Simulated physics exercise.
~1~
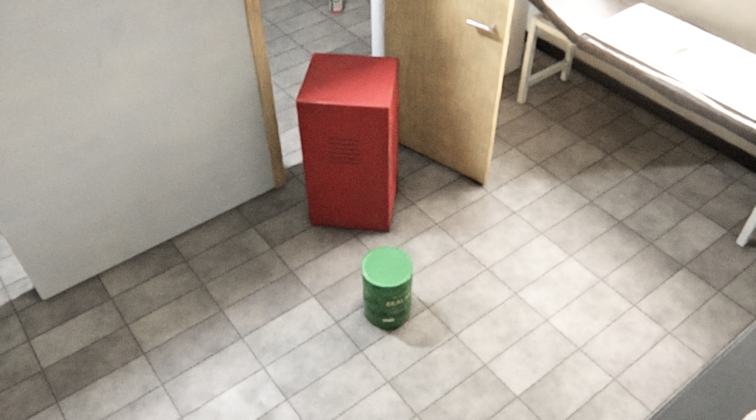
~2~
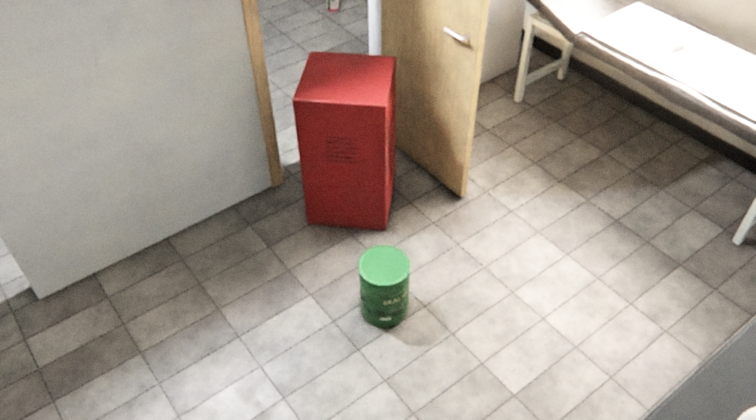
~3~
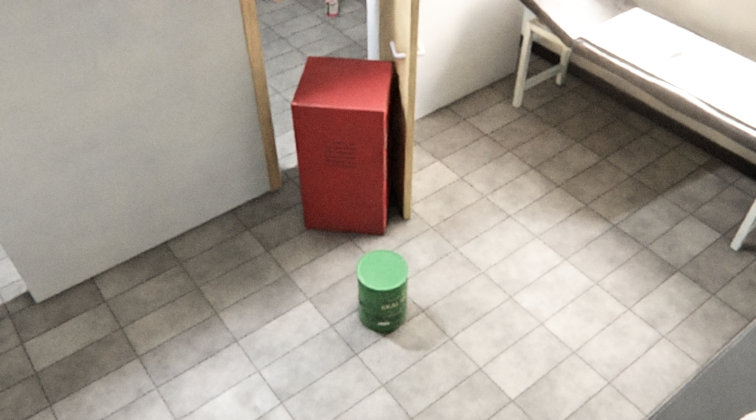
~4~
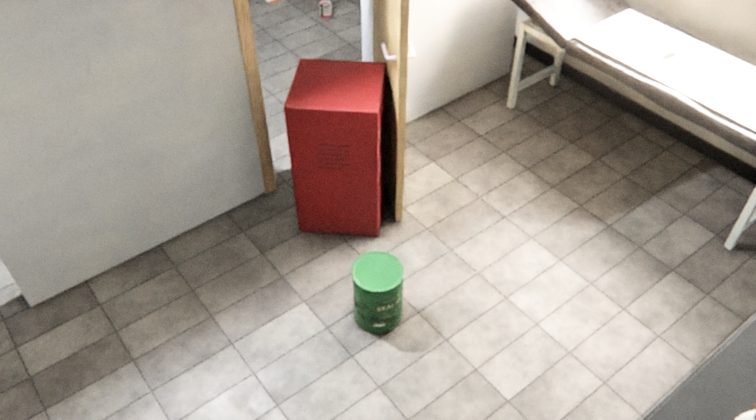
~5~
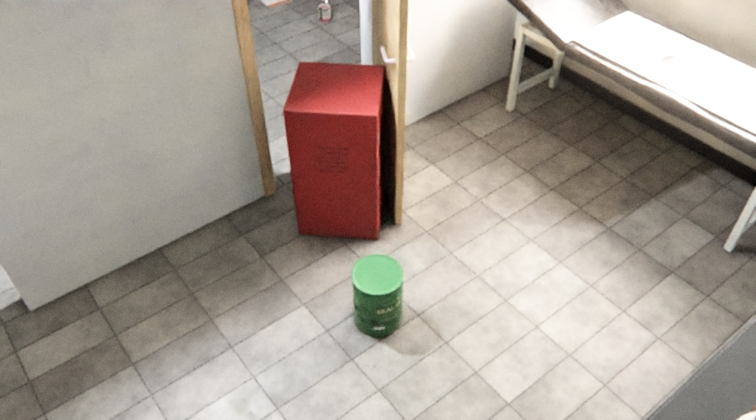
A pale wooden door swings in a grey-tiled room, seen from high above by a slightly swaying camera. It begins wide open to the right of a tall red metal cabinet that stands in the doorway, with a small green drum on the floor in front and a padded white bed at the upper right. The door turns steadily leftward toward its frame, closing in on the cabinet's right side. It then slows and stops beside the cabinet, still well short of shut. The cabinet and drum stay where they are, and the doorway remains open at the end.
